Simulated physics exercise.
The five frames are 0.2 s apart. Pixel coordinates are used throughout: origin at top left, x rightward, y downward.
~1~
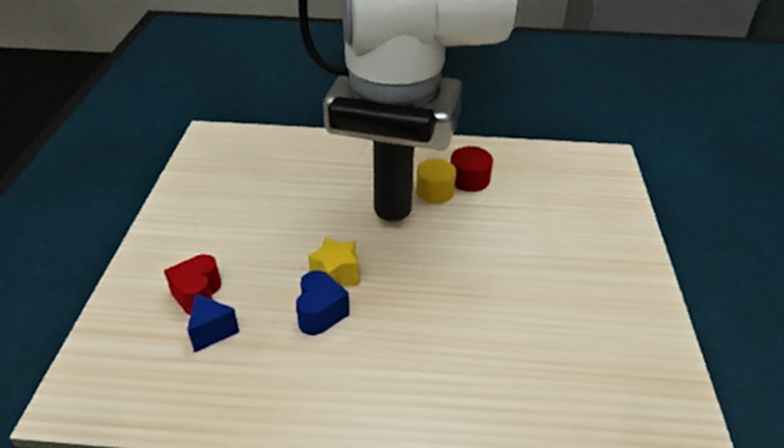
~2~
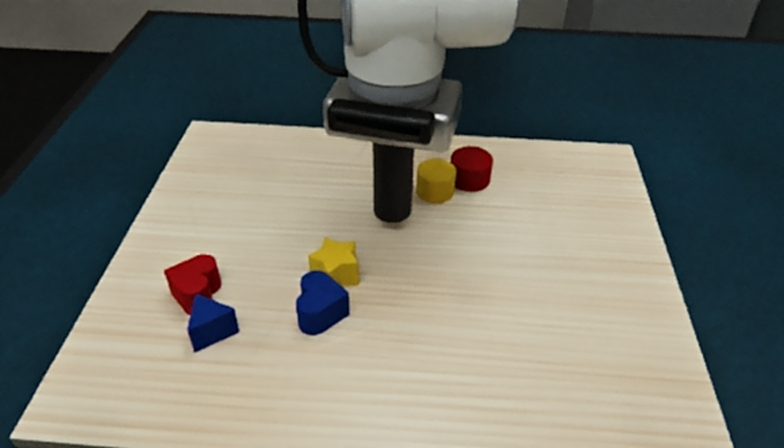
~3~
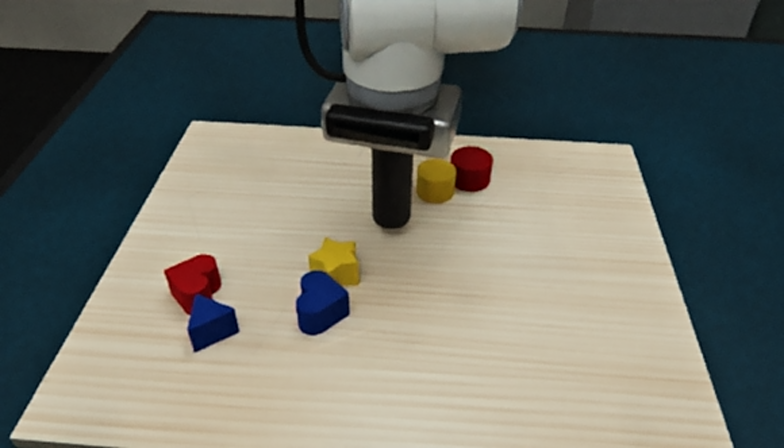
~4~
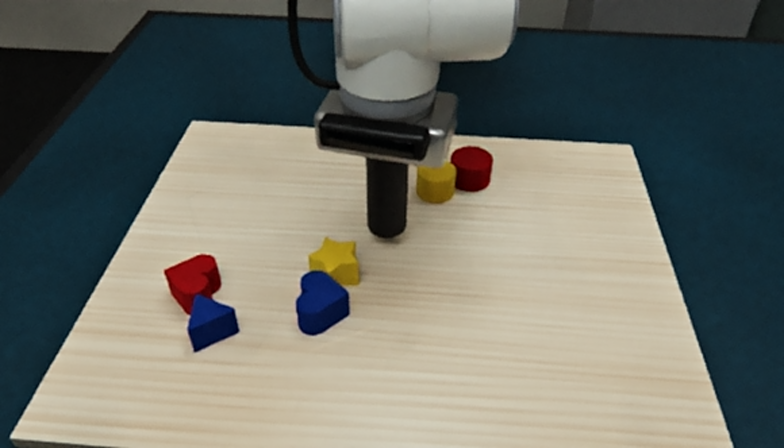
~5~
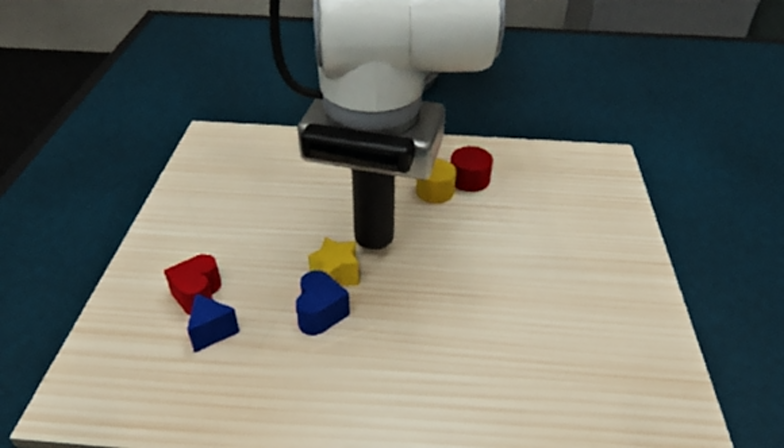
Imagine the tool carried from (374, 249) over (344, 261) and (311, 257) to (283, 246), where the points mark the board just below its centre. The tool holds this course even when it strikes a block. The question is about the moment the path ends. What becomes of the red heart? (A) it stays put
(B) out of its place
The correct letter is A.
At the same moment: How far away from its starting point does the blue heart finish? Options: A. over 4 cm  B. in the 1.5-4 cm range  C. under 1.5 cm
The answer is B.
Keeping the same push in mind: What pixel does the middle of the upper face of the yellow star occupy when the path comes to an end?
Its top middle is near (292, 268).
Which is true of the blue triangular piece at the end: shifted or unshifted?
It will be resting on its spot.
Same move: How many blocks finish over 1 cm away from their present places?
Going by the path, two of them shift by more than about 1 cm.
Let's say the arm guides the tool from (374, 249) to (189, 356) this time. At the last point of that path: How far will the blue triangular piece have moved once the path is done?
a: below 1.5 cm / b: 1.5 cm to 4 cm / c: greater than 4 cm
My pick is c.
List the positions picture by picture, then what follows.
In the first frame, lower end of the tool (393, 210), tops of blocks, red heart (192, 272), blue triangular piece (206, 311), blue heart (319, 291), yellow star (335, 253).
In the second frame, tool (392, 212), blocks as before.
In the third frame, tool (391, 218), blocks as before.
In the fourth frame, tool (387, 227), blocks as before.
In the fifth frame, tool (374, 238), red heart (192, 272), blue triangular piece (206, 311), blue heart (319, 291), yellow star (335, 253).
The first path, step by step. One third of the way, tool (342, 250); blue heart (307, 304), turned 30° anticlockwise; yellow star (308, 265).
Two thirds of the way, tool (309, 245); blue heart (304, 306), turned 40° anticlockwise; yellow star (292, 268), turned 25° anticlockwise.
At the end, tool (281, 234); red heart not moved; blue triangular piece not moved; blue heart (304, 306), turned 40° anticlockwise; yellow star (292, 268), turned 25° anticlockwise.
